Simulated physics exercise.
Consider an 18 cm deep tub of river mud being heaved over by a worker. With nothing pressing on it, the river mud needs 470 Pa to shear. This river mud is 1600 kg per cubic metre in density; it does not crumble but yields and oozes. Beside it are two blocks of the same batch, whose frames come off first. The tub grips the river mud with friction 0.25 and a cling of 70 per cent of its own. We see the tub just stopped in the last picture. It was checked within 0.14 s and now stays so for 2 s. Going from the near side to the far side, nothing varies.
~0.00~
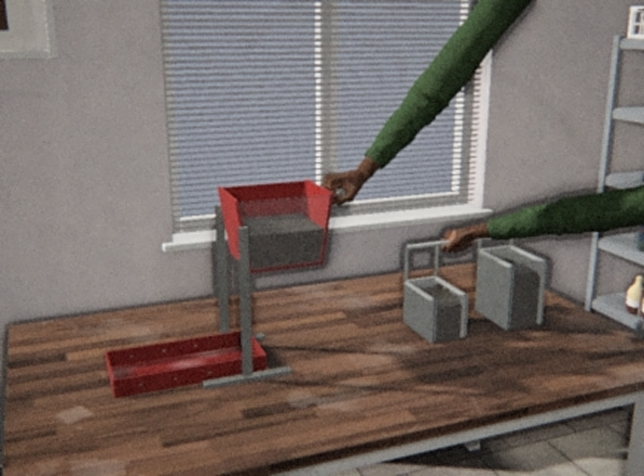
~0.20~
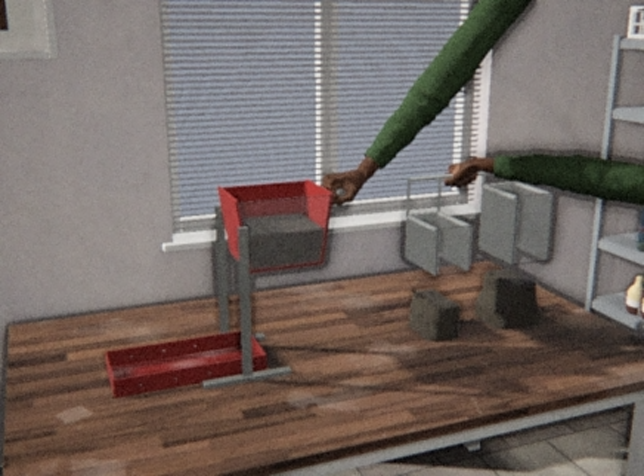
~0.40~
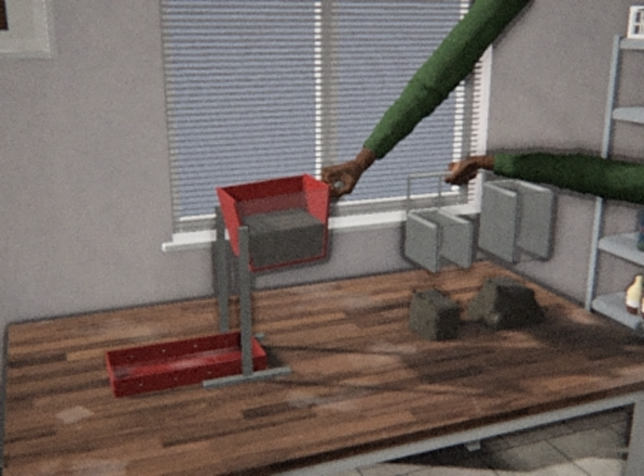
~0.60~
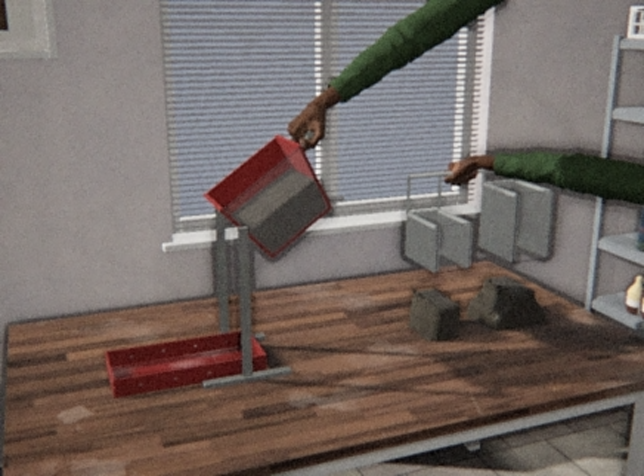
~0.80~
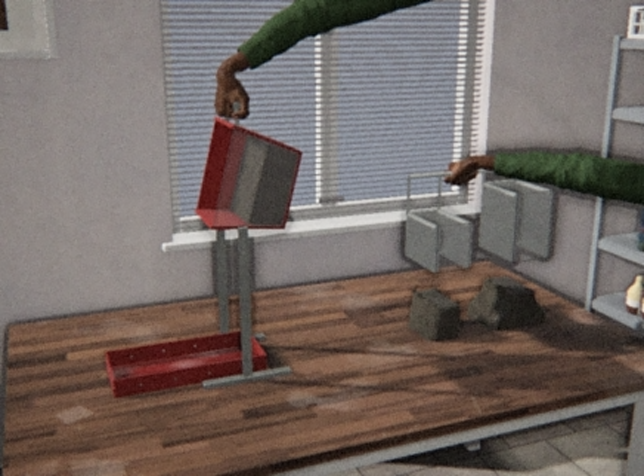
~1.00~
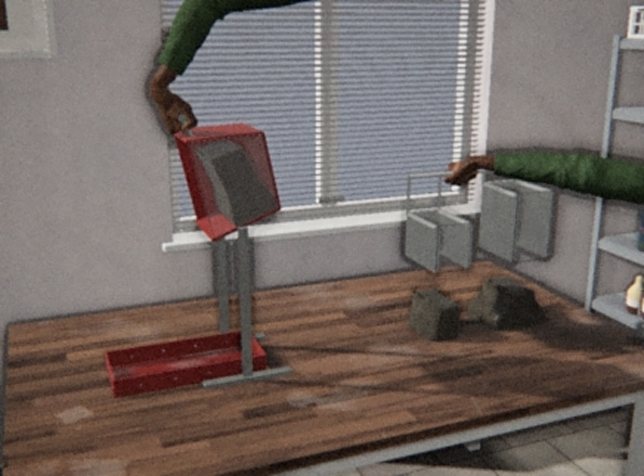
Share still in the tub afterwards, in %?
0 %.
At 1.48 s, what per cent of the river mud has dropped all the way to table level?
I'd say close to 60 per cent of it.
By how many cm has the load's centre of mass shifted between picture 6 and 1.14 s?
I'd estimate roughly 10 centimetres.
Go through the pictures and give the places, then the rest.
In the first frame, handle-side rim at (330, 194), tilt 0 degrees; highest point of the river mud at (269, 234); test blocks 11 cm, 18 cm high (left to right).
In the second frame, handle-side rim at (330, 194), tilt 0 degrees; highest point of the river mud at (269, 234); test blocks 11 cm, 14 cm high (left to right).
In the third frame, handle-side rim at (328, 188), tilt 4 degrees; highest point of the river mud at (321, 223); test blocks 11 cm, 12 cm high (left to right).
In the fourth frame, handle-side rim at (298, 147), tilt 35 degrees; highest point of the river mud at (312, 182); test blocks 11 cm, 12 cm high (left to right).
In the fifth frame, handle-side rim at (233, 129), tilt 76 degrees; highest point of the river mud at (271, 144); test blocks 11 cm, 12 cm high (left to right).
In the sixth frame, handle-side rim at (188, 144), tilt 102 degrees; highest point of the river mud at (240, 149); test blocks 11 cm, 12 cm high (left to right).
By 1.14 s, the tub is at 102 degrees and holds 68 %.
By 1.31 s, the tub is at 102 degrees and holds 23 %.
By 1.48 s, the tub is at 102 degrees and holds 0 %.
By 1.65 s, the tub is at 102 degrees and holds 0 %.
By 3.00 s, at the end, the tub is at 102 degrees and holds 0 %.
